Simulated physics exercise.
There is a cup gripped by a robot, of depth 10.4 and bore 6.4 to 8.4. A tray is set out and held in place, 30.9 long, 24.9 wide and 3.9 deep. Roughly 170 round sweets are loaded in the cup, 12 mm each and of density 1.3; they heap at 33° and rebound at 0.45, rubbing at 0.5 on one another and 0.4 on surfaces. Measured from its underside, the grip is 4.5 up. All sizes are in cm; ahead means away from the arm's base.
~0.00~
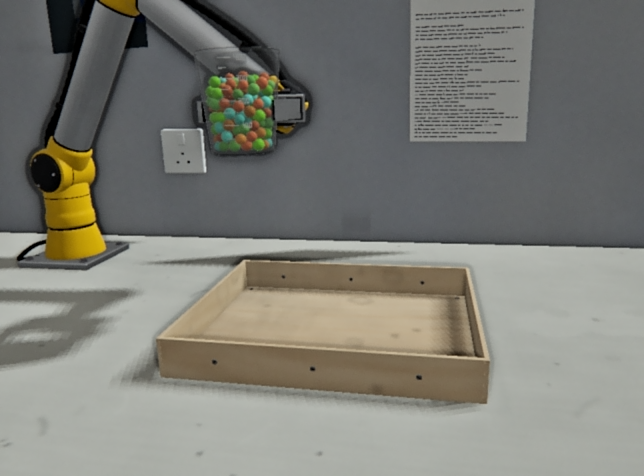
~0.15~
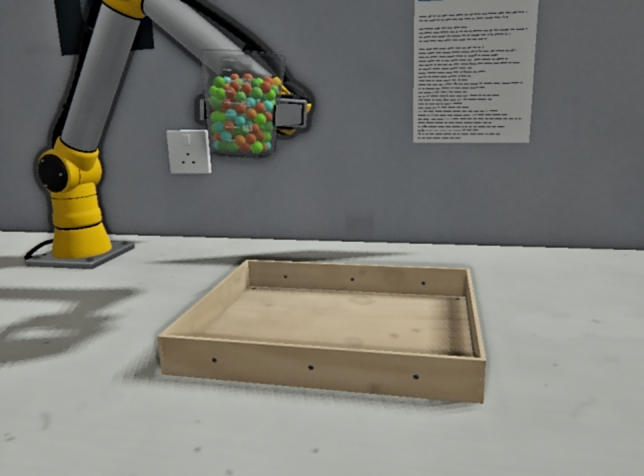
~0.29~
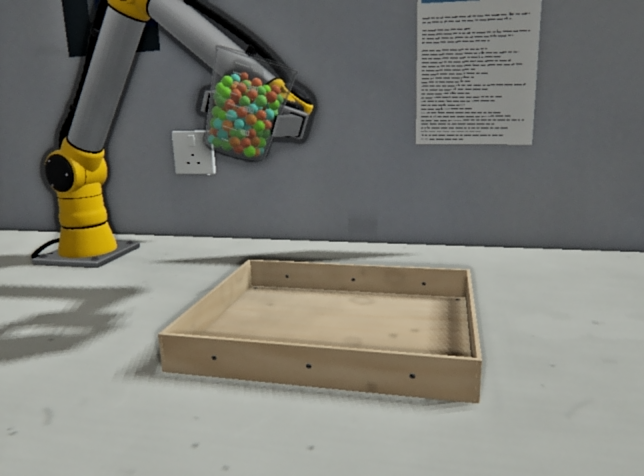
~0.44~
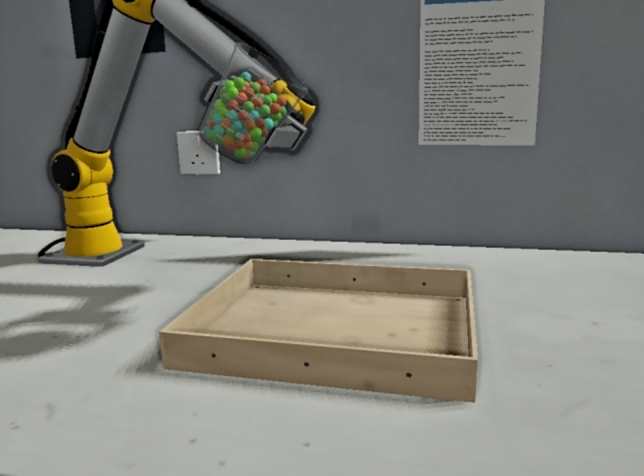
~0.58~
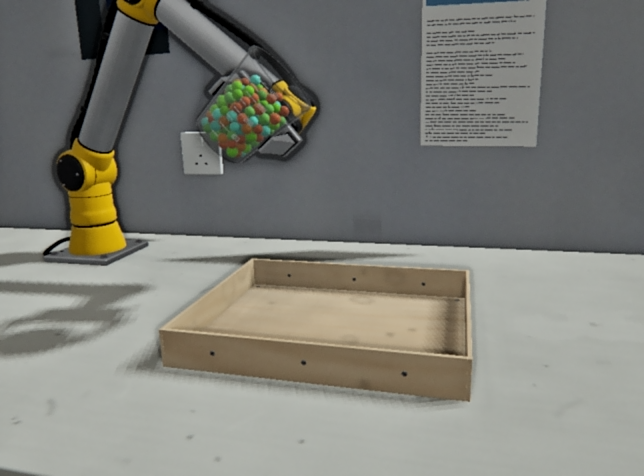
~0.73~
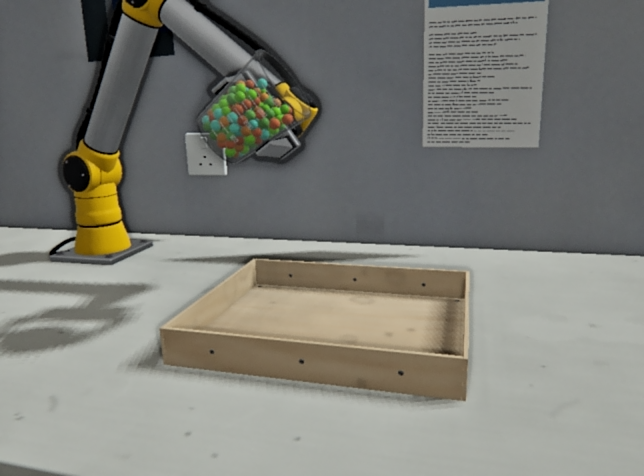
In the video, a yellow and grey robot arm holds a clear cup of colourful round sweets above a table with a shallow wooden tray, then tilts it steadily from upright to a steep angle as the sweets shift inside.
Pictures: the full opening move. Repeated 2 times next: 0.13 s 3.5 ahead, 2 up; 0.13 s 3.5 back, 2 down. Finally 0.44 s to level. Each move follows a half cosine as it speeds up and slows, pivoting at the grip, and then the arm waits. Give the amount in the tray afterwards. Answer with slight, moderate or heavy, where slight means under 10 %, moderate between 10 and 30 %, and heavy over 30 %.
Moderate, between 10 and 30 %.
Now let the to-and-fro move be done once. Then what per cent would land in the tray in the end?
5 per cent.
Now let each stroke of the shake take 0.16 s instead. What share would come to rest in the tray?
Roughly 5 percent then.
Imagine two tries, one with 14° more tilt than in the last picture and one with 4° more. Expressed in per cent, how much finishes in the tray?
40 and 25 %.
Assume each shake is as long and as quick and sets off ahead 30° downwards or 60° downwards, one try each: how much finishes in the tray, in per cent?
About 0 and 0 per cent.
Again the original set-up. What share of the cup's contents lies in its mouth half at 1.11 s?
Mouth half: Close to 45 per cent.
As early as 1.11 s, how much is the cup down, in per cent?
Some 5 per cent.
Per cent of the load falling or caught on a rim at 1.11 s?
About 2 %.
After 1.11 s, tilted 55° forward, highest piece 30 above the table; 162 in the cup, 5 in the tray, 4 in flight or on a rim.
After 1.50 s, tilted 22° forward, highest piece 30 above the table; 142 in the cup, 29 in the tray.
After 1.89 s, level, highest piece 31 above the table; 142 in the cup, 29 in the tray.
After 2.94 s, level, highest piece 31 above the table; 142 in the cup, 29 in the tray.
In the end, 142 in the cup, 29 in the tray. That is 17 % in the tray.
